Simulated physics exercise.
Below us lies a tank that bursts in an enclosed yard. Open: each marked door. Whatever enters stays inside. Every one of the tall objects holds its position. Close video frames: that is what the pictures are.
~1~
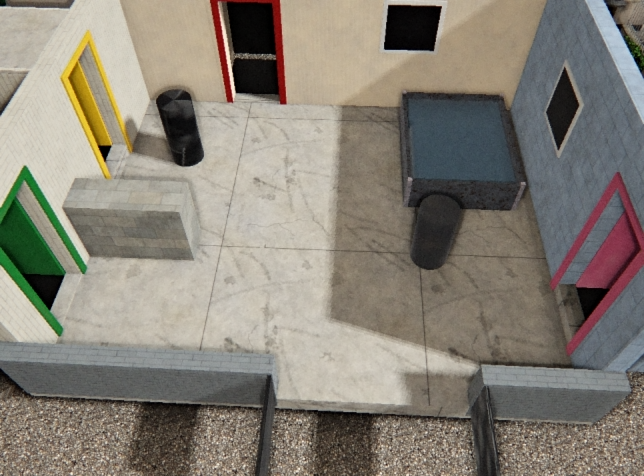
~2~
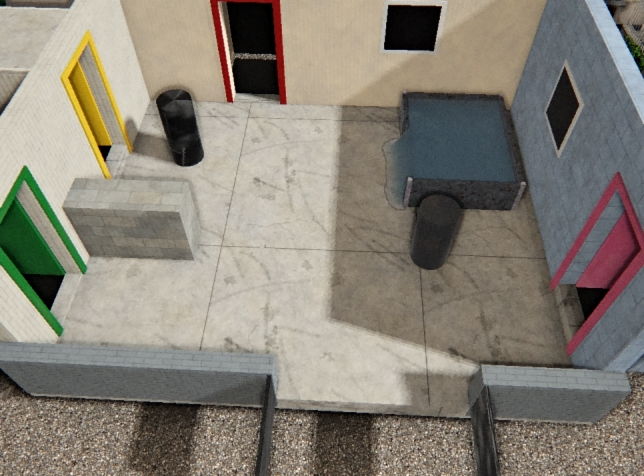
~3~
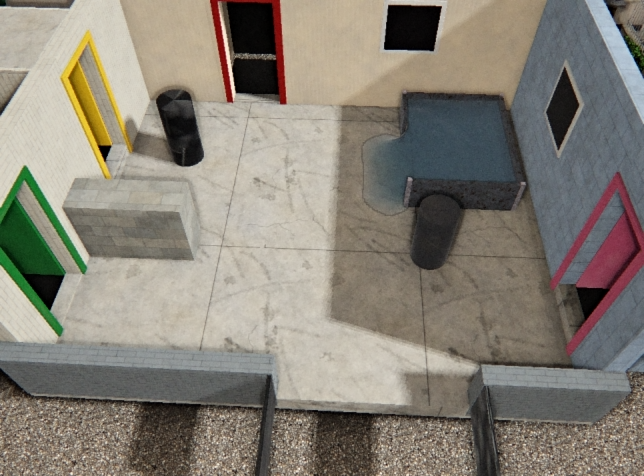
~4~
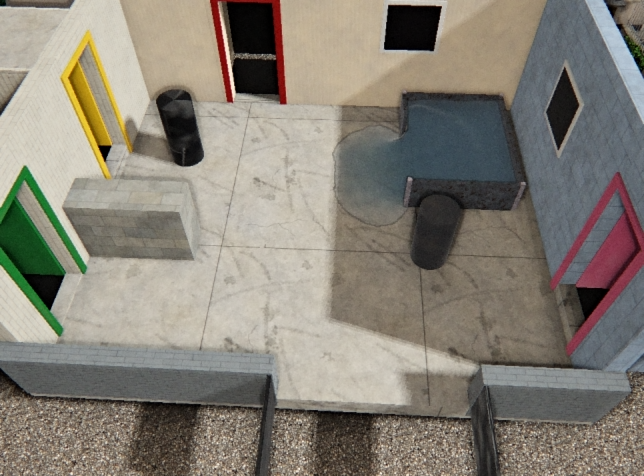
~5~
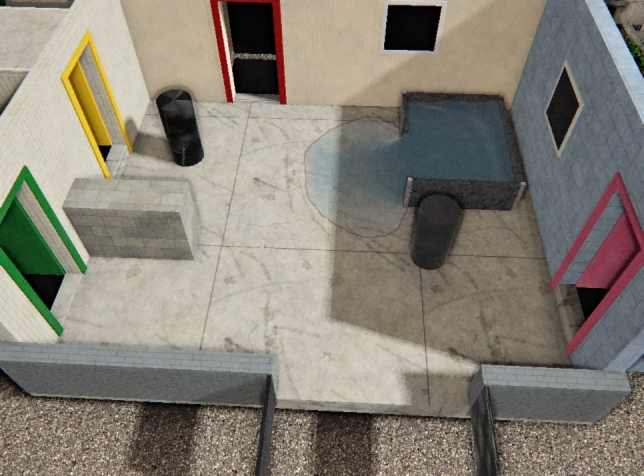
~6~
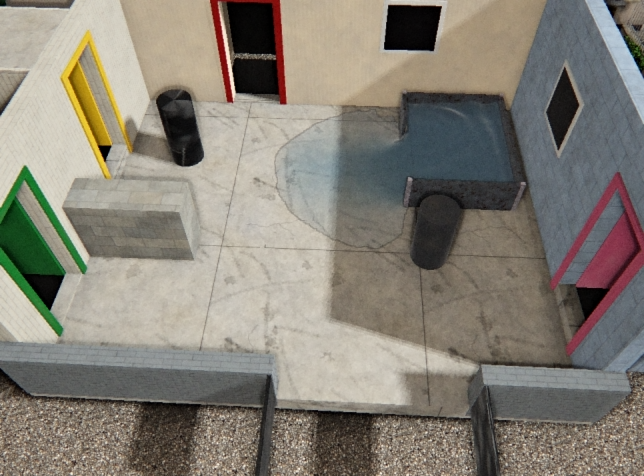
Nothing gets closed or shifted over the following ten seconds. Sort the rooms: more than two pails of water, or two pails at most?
Red door - more than two pails; pink door - two pails at most; yellow door - two pails at most; green door - more than two pails.
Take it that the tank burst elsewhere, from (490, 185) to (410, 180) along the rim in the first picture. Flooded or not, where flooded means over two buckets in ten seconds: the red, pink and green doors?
In that case the red one stays within bounds, the pink one stays within bounds and the green one breaks the limit.
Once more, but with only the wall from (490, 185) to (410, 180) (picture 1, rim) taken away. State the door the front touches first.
Earliest is the one in pink.
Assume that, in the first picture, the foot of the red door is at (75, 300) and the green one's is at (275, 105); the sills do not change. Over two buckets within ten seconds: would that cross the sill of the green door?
As I see it, the green door comes in higher.
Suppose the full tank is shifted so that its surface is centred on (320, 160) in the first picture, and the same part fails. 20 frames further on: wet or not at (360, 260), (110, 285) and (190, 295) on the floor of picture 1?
Going through them in turn: Still bare, still bare and waterlogged.
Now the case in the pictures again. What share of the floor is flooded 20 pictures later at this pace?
Roughly 60 percent, I reckon.
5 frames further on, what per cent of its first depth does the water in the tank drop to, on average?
Close to 60 %.
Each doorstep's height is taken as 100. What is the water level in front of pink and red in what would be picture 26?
Around 0 in a hundred for the first and 180 in a hundred for the second.
A moment on, water covers 30 % of the floor; the red door not reached, the pink door not reached, the yellow door not reached, the green door not reached.
Next, water covers 50 % of the floor; the red door wet at the sill, nothing in, the pink door not reached, the yellow door wet at the sill, nothing in, the green door not reached.
Then, water covers 60 % of the floor; the red door under two buckets in, the pink door not reached, the yellow door wet at the sill, nothing in, the green door wet at the sill, nothing in.
Later, water covers 65 % of the floor; the red door over two buckets in, the pink door not reached, the yellow door wet at the sill, nothing in, the green door under two buckets in.
In the end, water covers 85 % of the floor; the red door over two buckets in, the pink door not reached, the yellow door wet at the sill, nothing in, the green door over two buckets in.
